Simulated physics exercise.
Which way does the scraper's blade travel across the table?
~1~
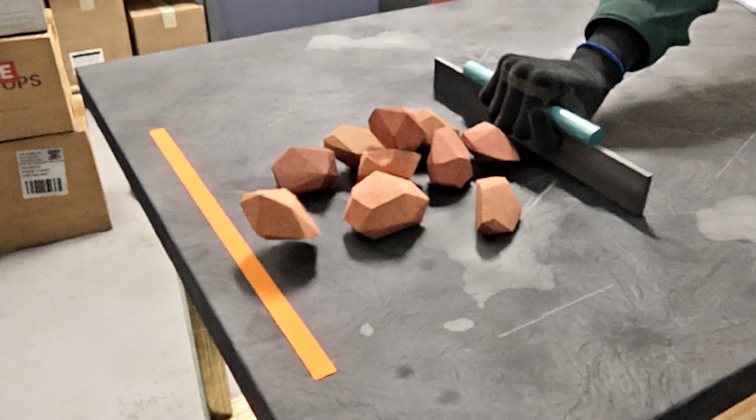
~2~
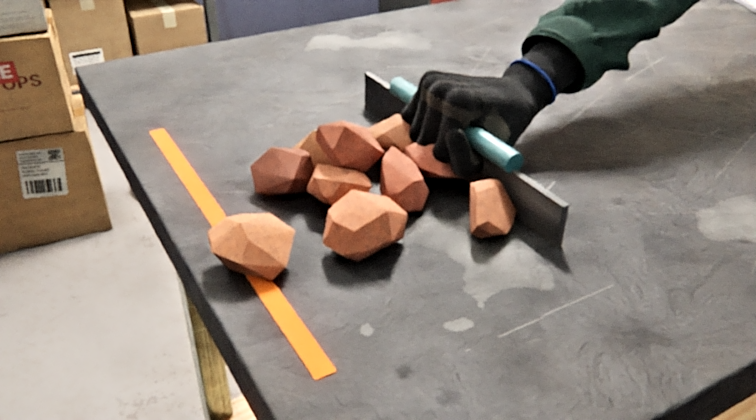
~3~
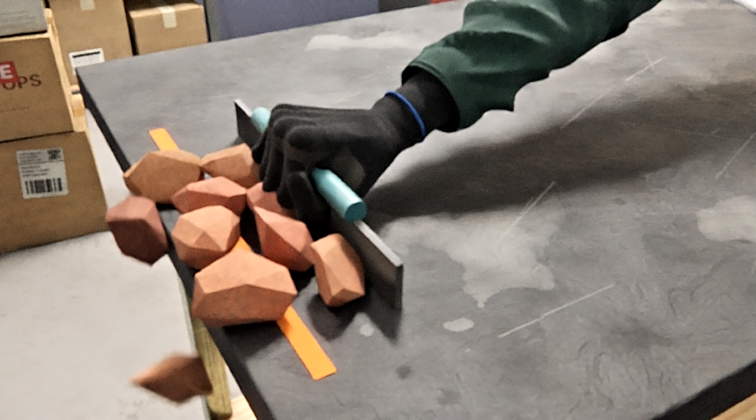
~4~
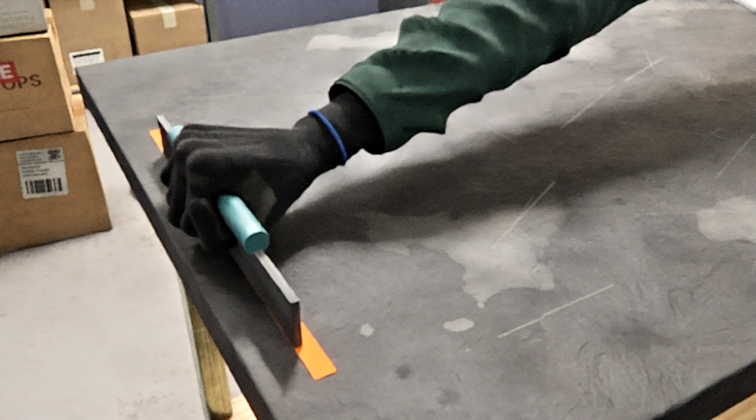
The blade travels to the left, toward the orange strip of tape.
